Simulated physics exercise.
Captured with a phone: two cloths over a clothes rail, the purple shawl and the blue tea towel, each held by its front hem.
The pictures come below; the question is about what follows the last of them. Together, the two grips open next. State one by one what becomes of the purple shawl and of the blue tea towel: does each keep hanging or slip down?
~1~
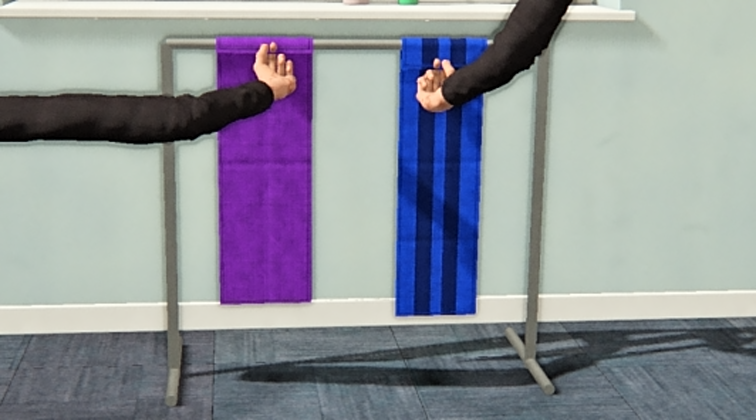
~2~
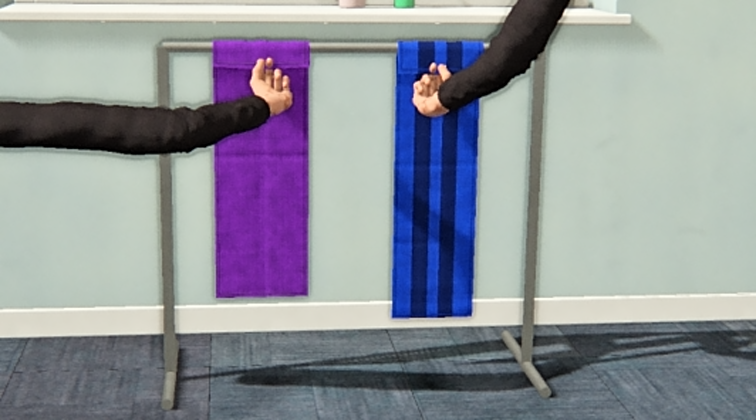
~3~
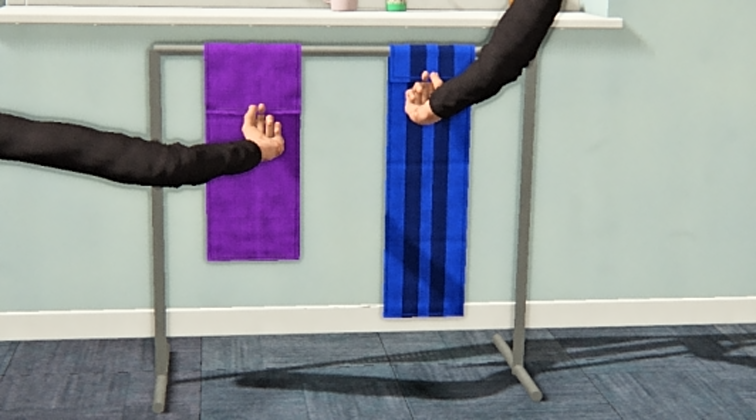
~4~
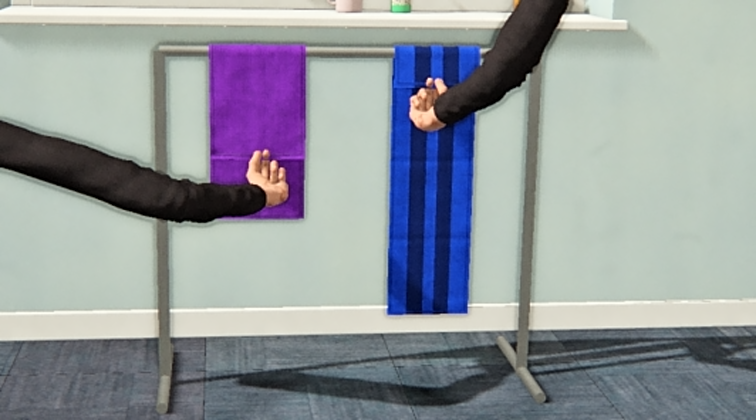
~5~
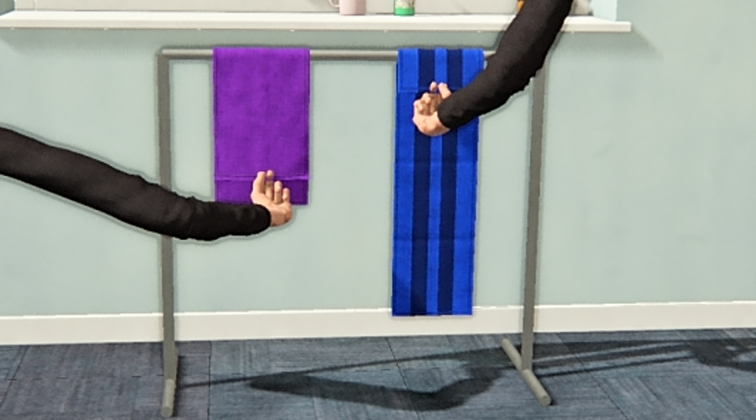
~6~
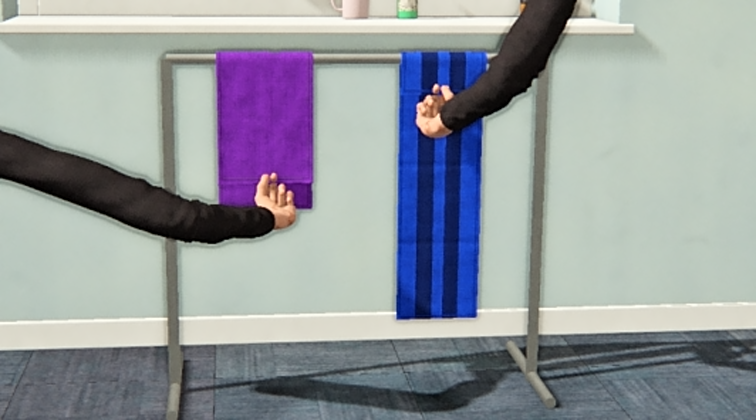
One by one: The purple shawl keeps hanging; the blue tea towel slips down.
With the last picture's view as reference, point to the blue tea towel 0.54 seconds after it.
Roughly (435, 362).
Then, 0.30 s later than the last view, shawl at rest on the rail; tea towel clear of the rail and dropping near (439, 221).
Then, 0.54 s later than the last view, shawl at rest on the rail; tea towel in a heap on the floor near (435, 362).
Then, 0.88 s later than the last view, shawl at rest on the rail; tea towel in a heap on the floor near (435, 378).
Finally, shawl at rest on the rail; tea towel in a heap on the floor near (435, 378). The purple shawl keeps its place and the blue tea towel slides off.
